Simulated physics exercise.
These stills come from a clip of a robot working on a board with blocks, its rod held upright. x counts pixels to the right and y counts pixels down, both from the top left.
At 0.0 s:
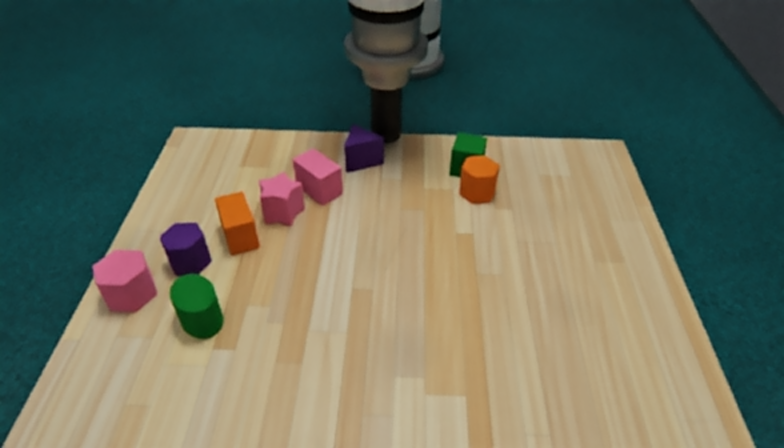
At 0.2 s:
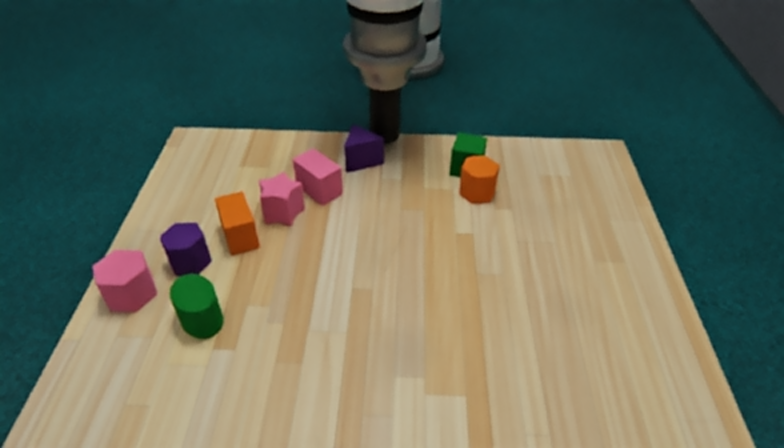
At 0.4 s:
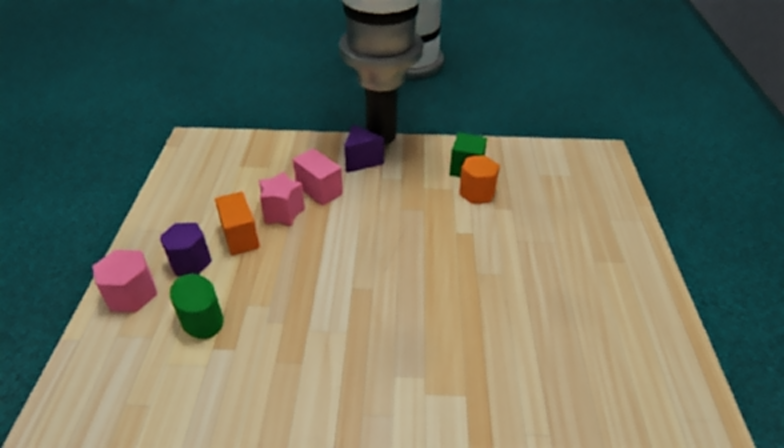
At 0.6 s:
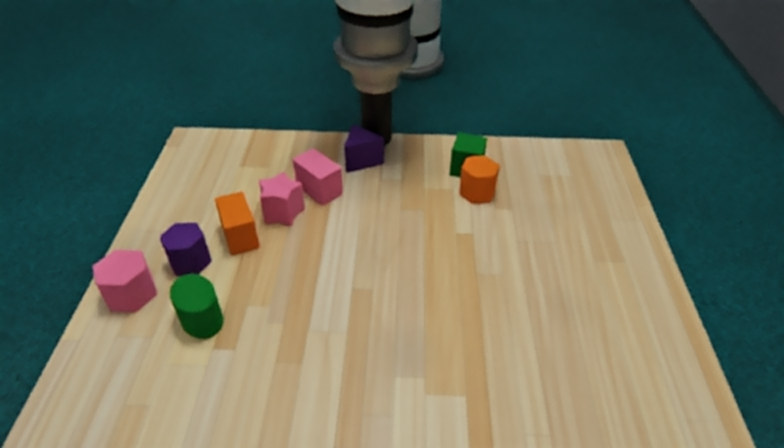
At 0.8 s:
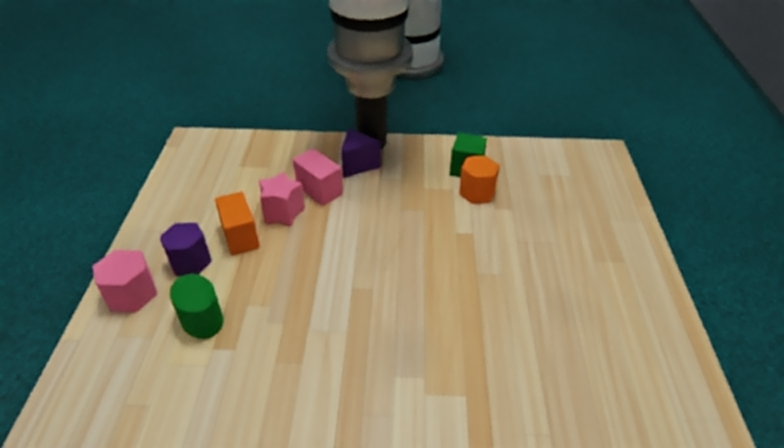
A pale wooden board fills most of the view, seen from above at an angle against a dark teal surface, with a robot arm's dark rod at its far edge. Pink, purple, orange and green blocks form a slanting group on the left, while a green and an orange block sit at upper right. The rod shifts slightly left, nudging the purple triangular block a little, as the camera stays still.
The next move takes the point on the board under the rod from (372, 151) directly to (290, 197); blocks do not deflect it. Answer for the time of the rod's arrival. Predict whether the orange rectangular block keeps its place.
It shifts position.
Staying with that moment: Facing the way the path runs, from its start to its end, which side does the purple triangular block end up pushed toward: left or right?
Well, taking the path from its start to its end as straight ahead, the purple triangular block moves to the left.
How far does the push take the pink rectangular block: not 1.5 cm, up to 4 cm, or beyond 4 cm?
More than 4 cm.
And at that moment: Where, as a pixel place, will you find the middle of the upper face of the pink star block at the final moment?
Its top middle will sit at (258, 211).
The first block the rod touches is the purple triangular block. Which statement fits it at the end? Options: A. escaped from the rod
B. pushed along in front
It's A.
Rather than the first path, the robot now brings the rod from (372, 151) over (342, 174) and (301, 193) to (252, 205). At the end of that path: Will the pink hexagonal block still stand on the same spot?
Yes, that is how it ends up.
The first path, step by step. One third of the way, rod at (346, 158); pink rectangular block at (314, 165), turned 15° clockwise; purple triangular block at (339, 157), turned 40° anticlockwise.
Two thirds of the way, rod at (317, 174); pink star block at (275, 189); pink rectangular block at (301, 173); purple triangular block at (342, 167), turned 60° anticlockwise.
At the end, rod at (289, 189); orange rectangular block at (218, 217); pink star block at (258, 211), turned 30° anticlockwise; pink rectangular block at (276, 190), turned 35° anticlockwise; purple triangular block at (342, 168), turned 60° anticlockwise.
